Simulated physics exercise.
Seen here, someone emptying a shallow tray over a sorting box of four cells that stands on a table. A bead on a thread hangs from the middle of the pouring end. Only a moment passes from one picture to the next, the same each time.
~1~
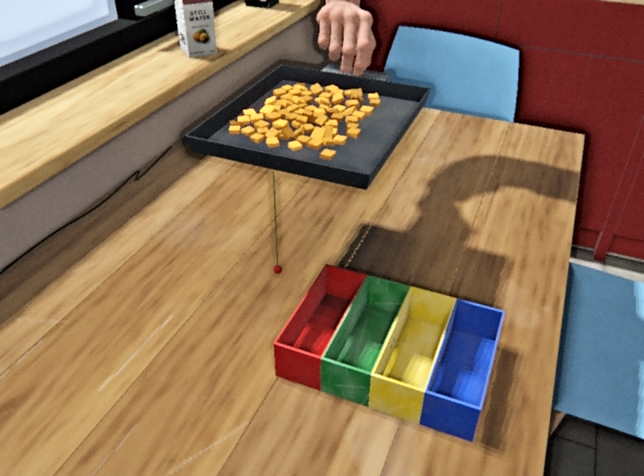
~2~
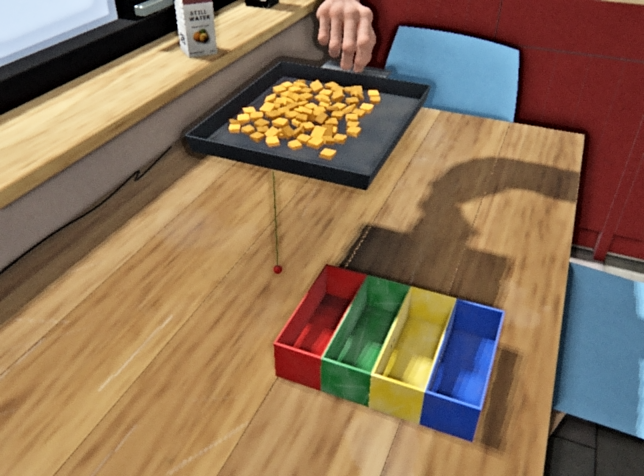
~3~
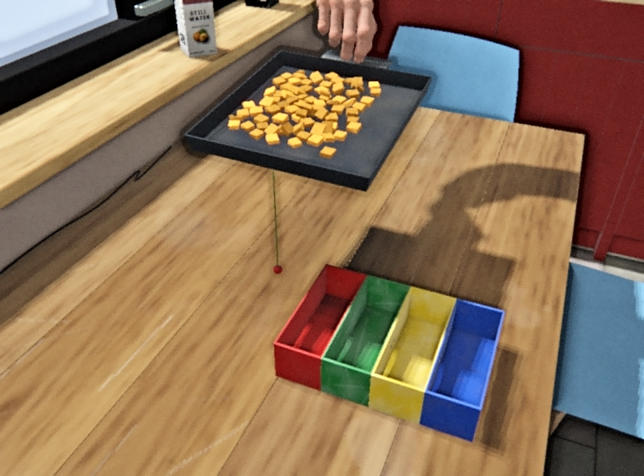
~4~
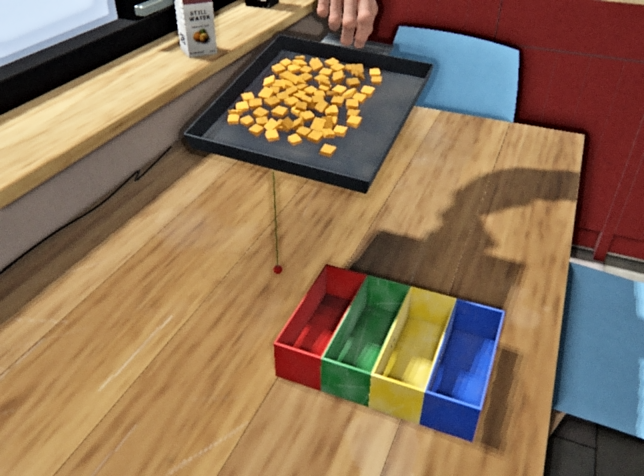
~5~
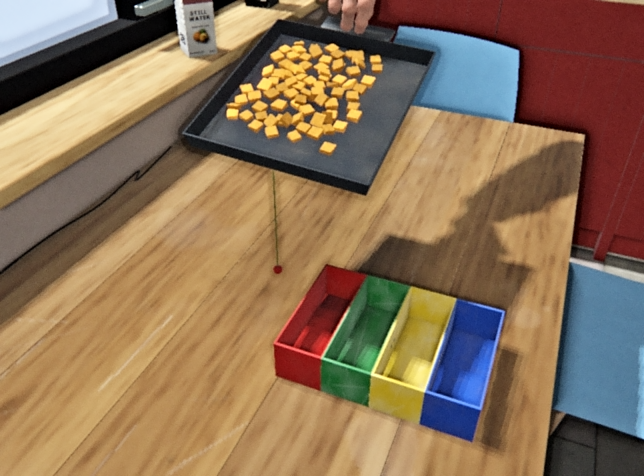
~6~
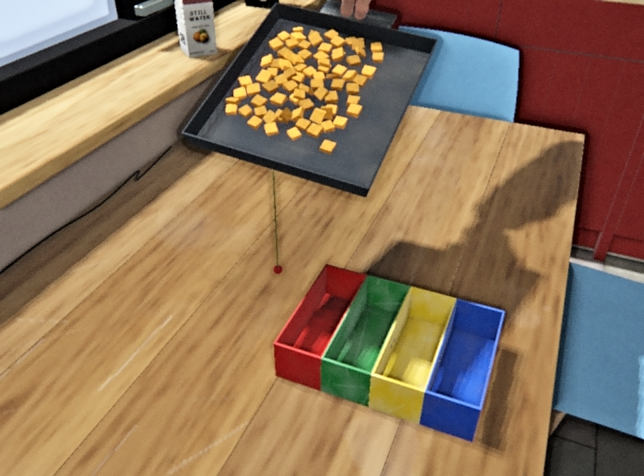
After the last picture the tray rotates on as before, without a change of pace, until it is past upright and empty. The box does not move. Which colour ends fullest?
Fullest: The red cell.
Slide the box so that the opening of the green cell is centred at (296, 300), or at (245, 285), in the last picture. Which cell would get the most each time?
First the yellow cell, then the blue cell.
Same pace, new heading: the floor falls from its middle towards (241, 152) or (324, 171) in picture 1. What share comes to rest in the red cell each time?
Near 0 % and 50 %.
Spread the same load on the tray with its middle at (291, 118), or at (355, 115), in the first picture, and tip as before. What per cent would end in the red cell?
The first gives 40 %, the second 40 %.
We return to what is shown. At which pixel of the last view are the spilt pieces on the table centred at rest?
Roughly at (247, 355).
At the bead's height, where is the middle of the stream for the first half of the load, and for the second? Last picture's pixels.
Around (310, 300) and then (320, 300).
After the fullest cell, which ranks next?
Second comes the cell in green.
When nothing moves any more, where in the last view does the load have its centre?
Near (318, 345).
Just after the last frame, tray tipped steeply; almost all on the tray; about a tenth falling or outside the box.
A moment on, tray tipped past a quarter turn; roughly two thirds on the tray; about a tenth in the red cell; just a few in the green cell; roughly a quarter falling or outside the box.
Further on, tray tipped past a quarter turn; roughly a third in the red cell; roughly a quarter in the green cell; roughly a third falling or outside the box.
When it is over, tray tipped past a quarter turn; roughly a third in the red cell; roughly a quarter in the green cell; not one in the blue cell; not one in the yellow cell; roughly a third outside the box.
